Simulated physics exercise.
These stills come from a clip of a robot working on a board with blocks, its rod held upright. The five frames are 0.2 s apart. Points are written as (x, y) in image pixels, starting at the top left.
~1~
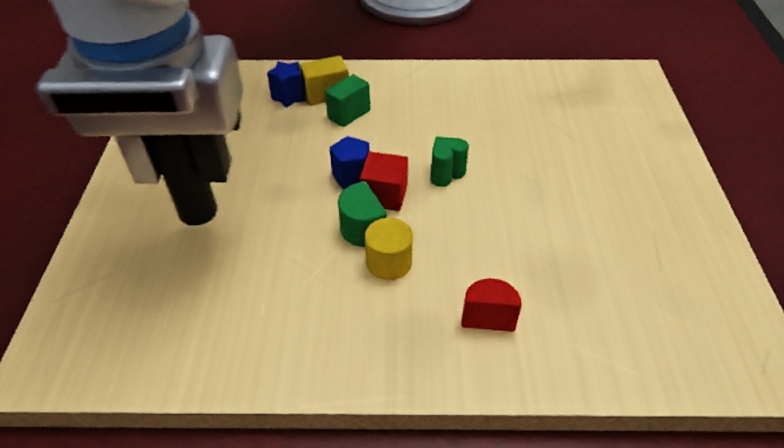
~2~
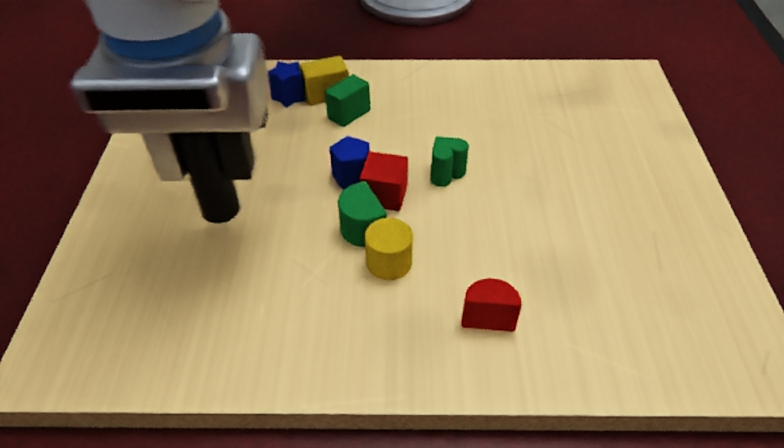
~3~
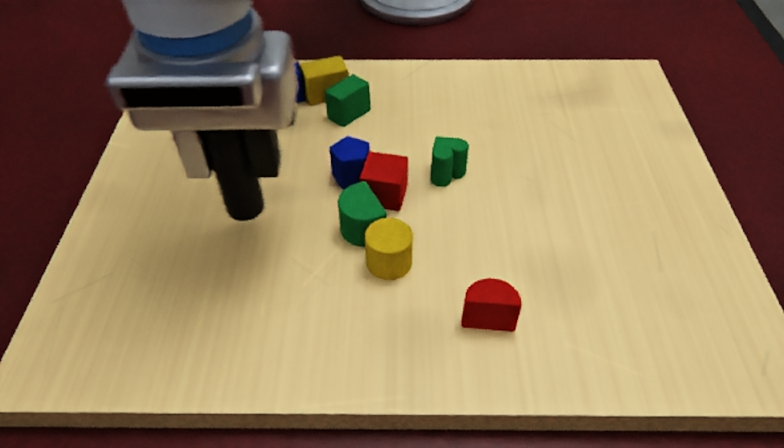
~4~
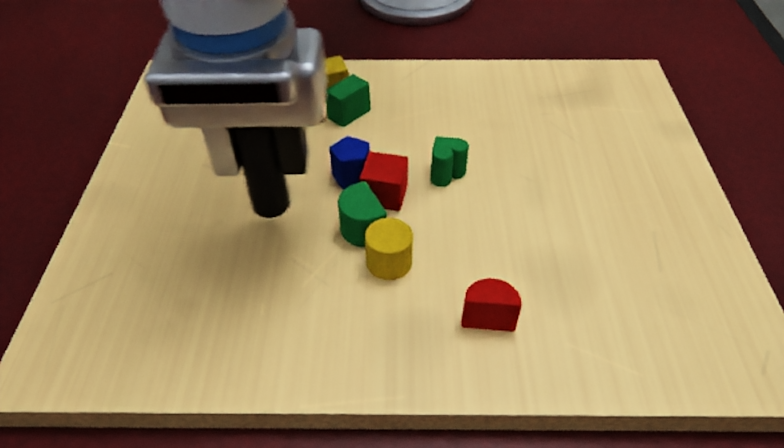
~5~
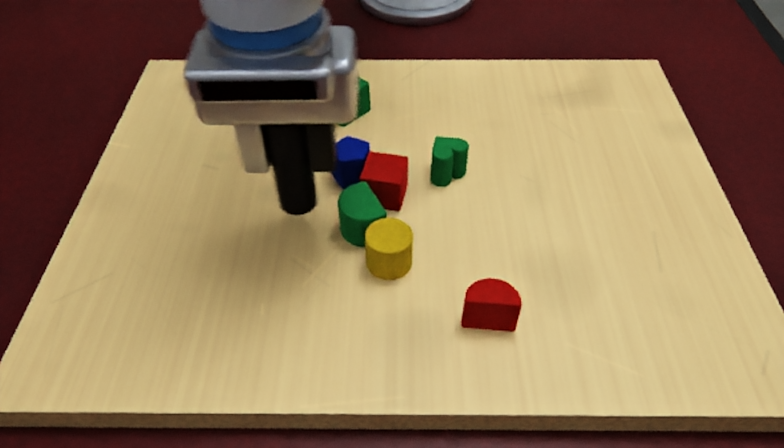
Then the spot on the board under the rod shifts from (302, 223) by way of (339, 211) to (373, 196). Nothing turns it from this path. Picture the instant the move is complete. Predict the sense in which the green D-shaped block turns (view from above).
Looking down: Clockwise.
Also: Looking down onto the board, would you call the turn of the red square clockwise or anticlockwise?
From the top, the block rotates counterclockwise.
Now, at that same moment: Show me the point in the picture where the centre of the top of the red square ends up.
Its top middle will sit at (409, 160).
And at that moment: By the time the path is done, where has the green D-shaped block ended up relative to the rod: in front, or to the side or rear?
By then it is beside or behind the rod.
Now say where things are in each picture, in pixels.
In the first picture, rod tip (199, 212); block tops, blue pentagonal block (350, 148); green D-shaped block (360, 201); red square (384, 167); yellow cylinder (389, 234).
In the second picture, rod (221, 210); blocks unchanged.
In the third picture, rod (246, 208); blocks unchanged.
In the fourth picture, rod (272, 205); blocks unchanged.
In the fifth picture, rod (299, 202); blue pentagonal block (350, 148); green D-shaped block (360, 201); red square (384, 167); yellow cylinder (389, 234).
Halfway along, rod (338, 190); green D-shaped block (370, 200), turned 15° clockwise.
At the end, rod (372, 175); blue pentagonal block in place; green D-shaped block (382, 197), turned 45° clockwise; red square (409, 160), turned 20° anticlockwise; yellow cylinder (391, 238).
